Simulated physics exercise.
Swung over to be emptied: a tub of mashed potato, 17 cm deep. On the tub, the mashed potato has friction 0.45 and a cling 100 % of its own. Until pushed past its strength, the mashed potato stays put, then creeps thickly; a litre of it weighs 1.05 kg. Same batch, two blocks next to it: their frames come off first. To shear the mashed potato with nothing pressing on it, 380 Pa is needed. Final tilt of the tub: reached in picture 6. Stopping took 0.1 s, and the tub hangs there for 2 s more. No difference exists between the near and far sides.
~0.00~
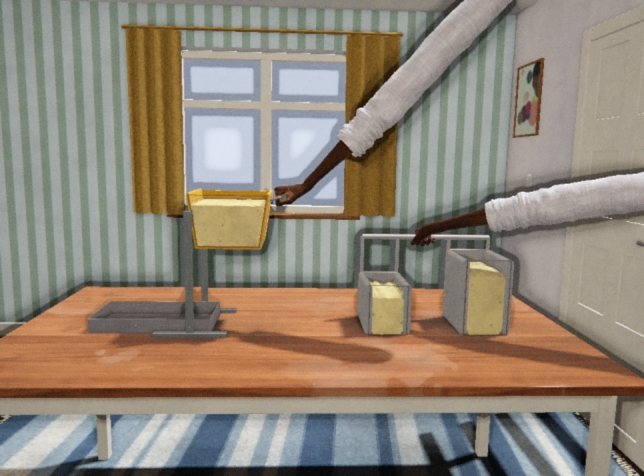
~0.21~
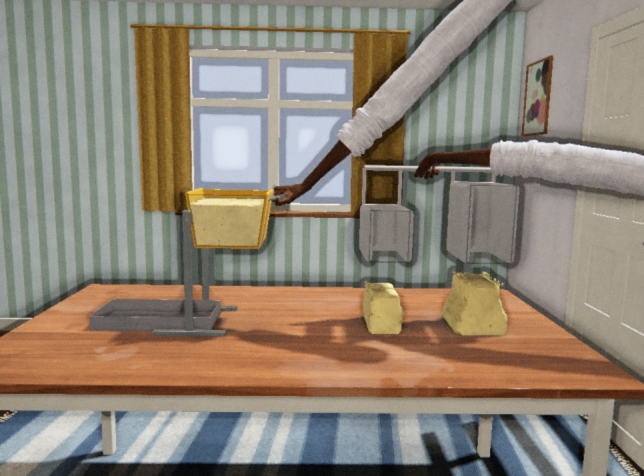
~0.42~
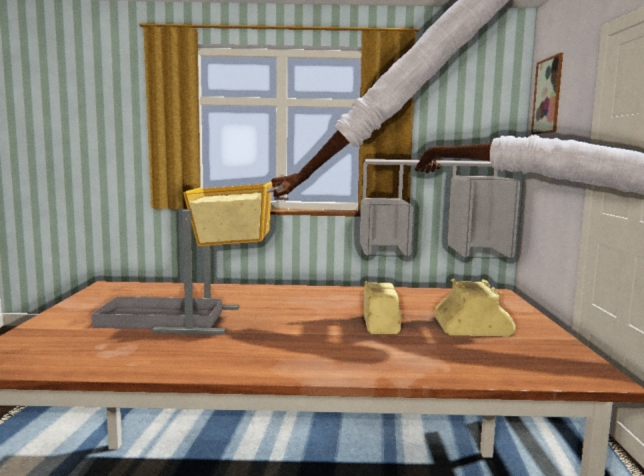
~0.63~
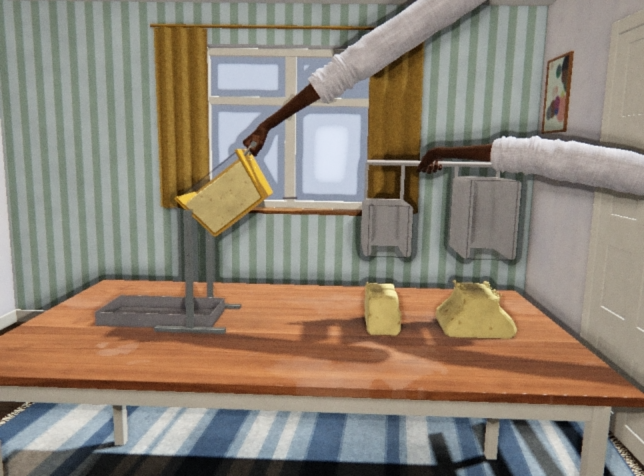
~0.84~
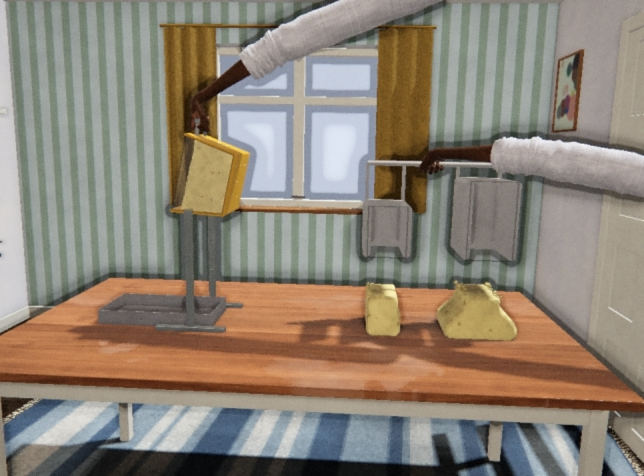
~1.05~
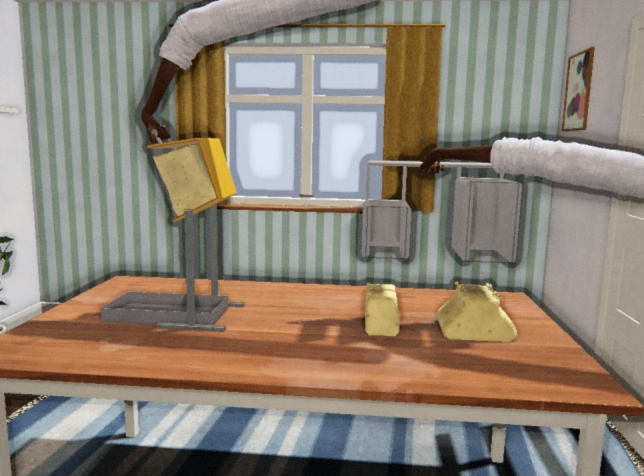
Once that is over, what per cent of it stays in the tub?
Some 0 per cent stays in the tub.
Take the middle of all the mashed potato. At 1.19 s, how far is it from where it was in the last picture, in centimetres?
I'd estimate roughly 10 centimetres.
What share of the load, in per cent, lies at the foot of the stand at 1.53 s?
75 %.
By 1.19 s, the tub is at 108 degrees and holds 48 %.
By 1.36 s, the tub is at 108 degrees and holds 7 %.
By 1.53 s, the tub is at 108 degrees and holds 0 %.
By 1.70 s, the tub is at 108 degrees and holds 0 %.
By 3.05 s, at the end, the tub is at 108 degrees and holds 0 %.
